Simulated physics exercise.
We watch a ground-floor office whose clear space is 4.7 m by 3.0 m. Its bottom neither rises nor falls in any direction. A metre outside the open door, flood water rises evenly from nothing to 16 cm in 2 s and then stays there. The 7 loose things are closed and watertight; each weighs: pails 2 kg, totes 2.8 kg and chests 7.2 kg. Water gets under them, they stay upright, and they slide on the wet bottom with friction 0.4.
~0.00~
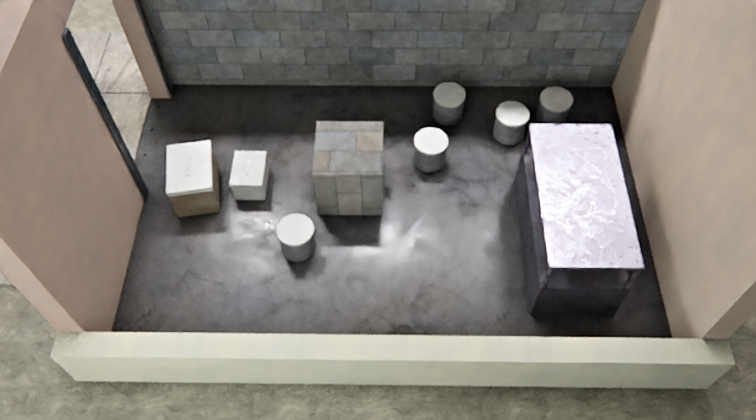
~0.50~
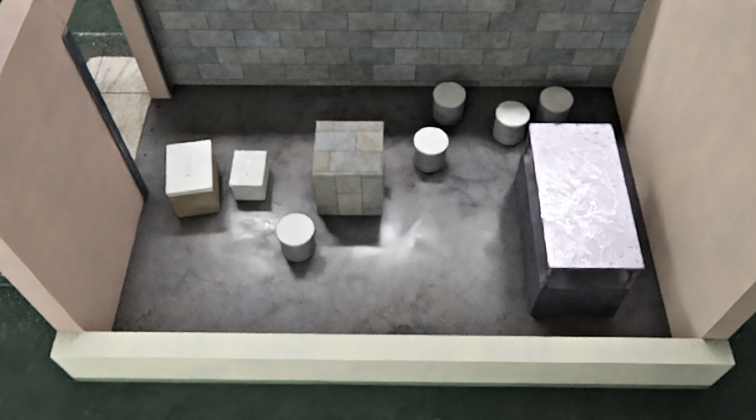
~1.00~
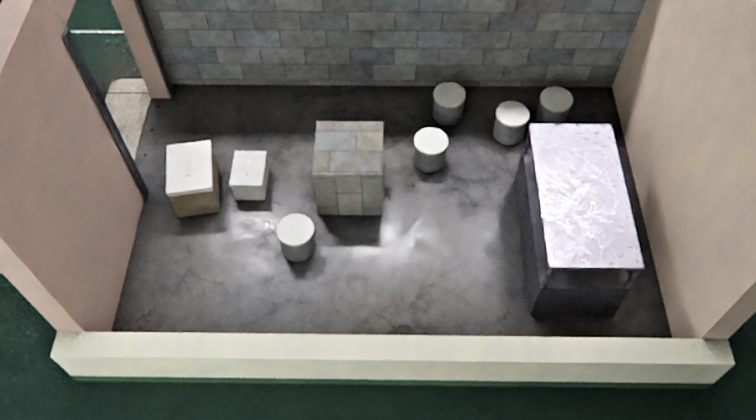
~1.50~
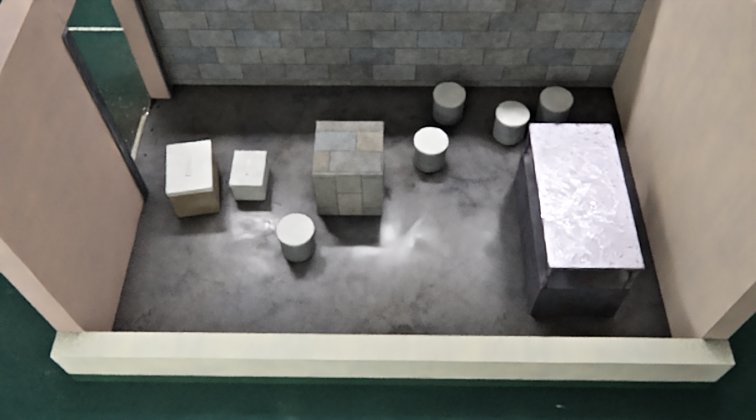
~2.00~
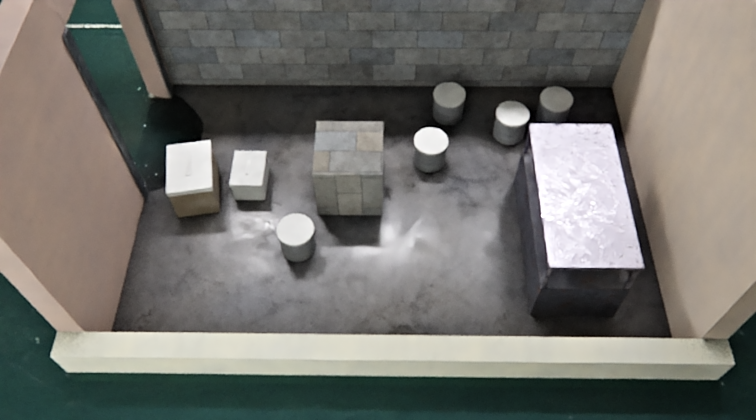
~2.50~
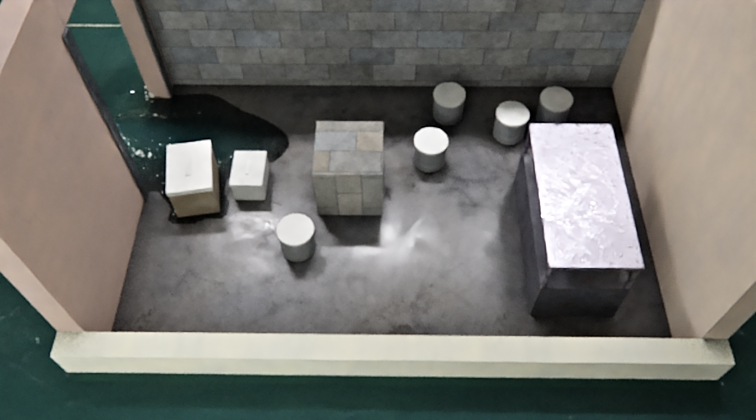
Dark green water surrounds the walled room, then spreads through the left doorway around pale boxes.
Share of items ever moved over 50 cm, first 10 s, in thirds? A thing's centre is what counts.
The moved part is two thirds or larger.
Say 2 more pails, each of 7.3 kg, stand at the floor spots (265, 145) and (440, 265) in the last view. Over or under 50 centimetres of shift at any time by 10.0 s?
Well, the first one tops the mark, and the second stays under the mark.
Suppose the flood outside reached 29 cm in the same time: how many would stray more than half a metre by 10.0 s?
That would make 7 of them.
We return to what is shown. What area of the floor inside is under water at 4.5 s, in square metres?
Flooded: Near 7.5 m2.
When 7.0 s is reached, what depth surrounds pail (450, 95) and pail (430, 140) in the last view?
I'd put it at 10 cm and 8 cm respectively.
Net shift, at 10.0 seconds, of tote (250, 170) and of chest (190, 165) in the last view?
In turn: 200 cm, 120 cm.
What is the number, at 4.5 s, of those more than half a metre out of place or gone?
The number I get is 5.
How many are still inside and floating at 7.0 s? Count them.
Count: 6.
After 3.5 s 0 of 7 are over 50 cm from their spots; 0 afloat.
After 4.5 s 5 of 7 are over 50 cm from their spots; 2 afloat.
After 7.0 s 7 of 7 are over 50 cm from their spots; 6 afloat.
After 10.0 s 7 of 7 are over 50 cm from their spots, and 7 have been at some point; 7 afloat.
